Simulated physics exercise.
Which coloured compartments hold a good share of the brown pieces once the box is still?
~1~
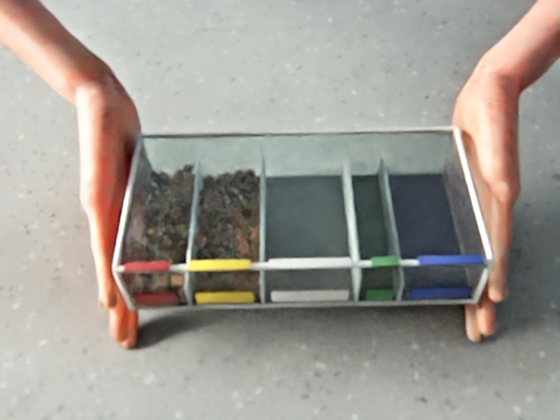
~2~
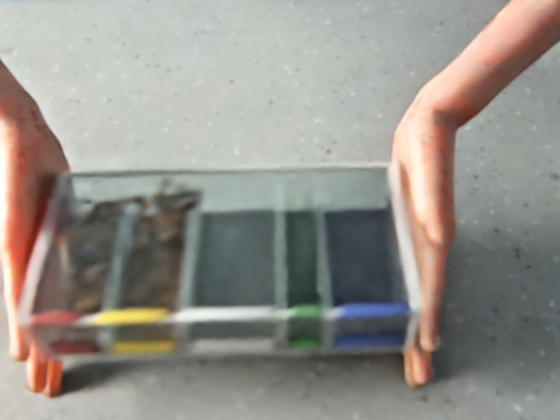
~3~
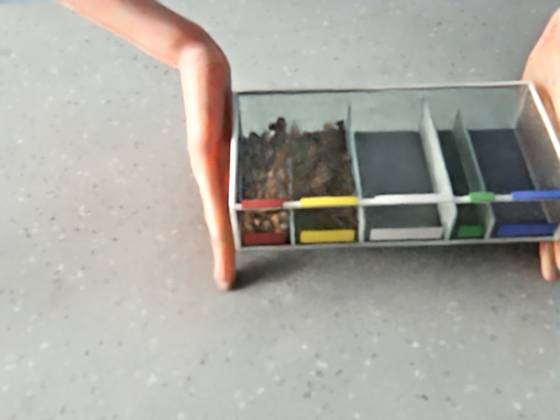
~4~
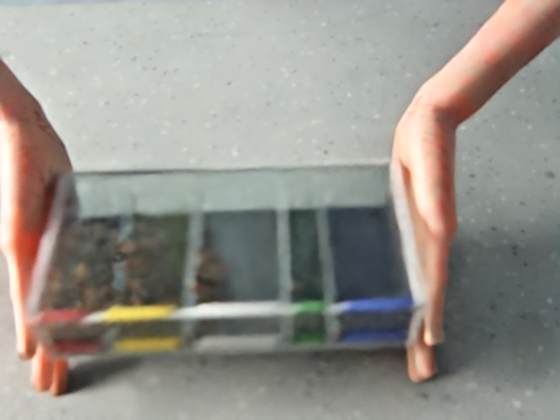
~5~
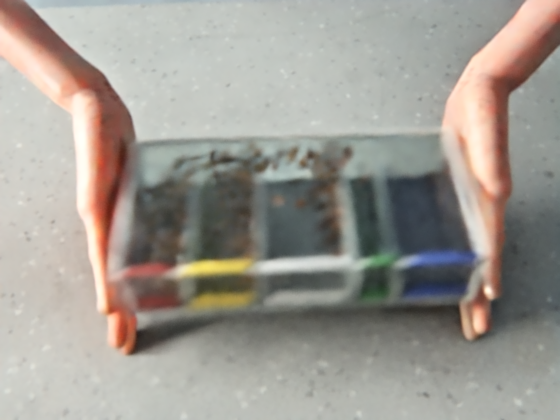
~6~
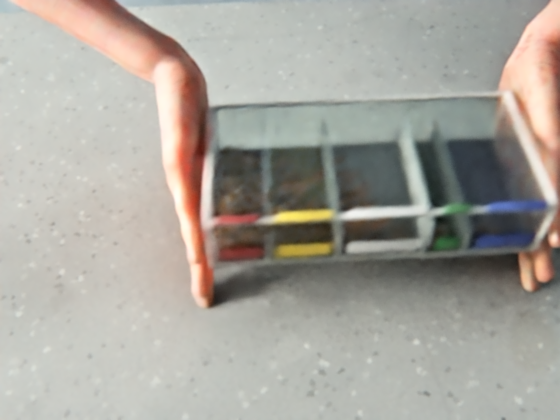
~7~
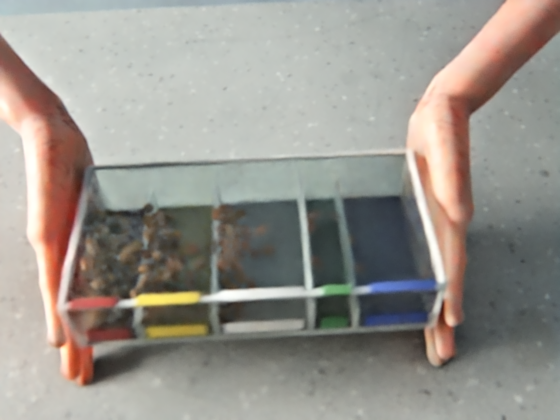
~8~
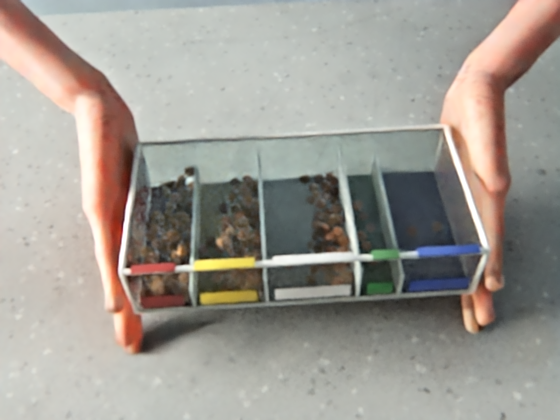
The red, yellow and white compartments each hold a good share of the pieces, while the green and blue ones have few or none.
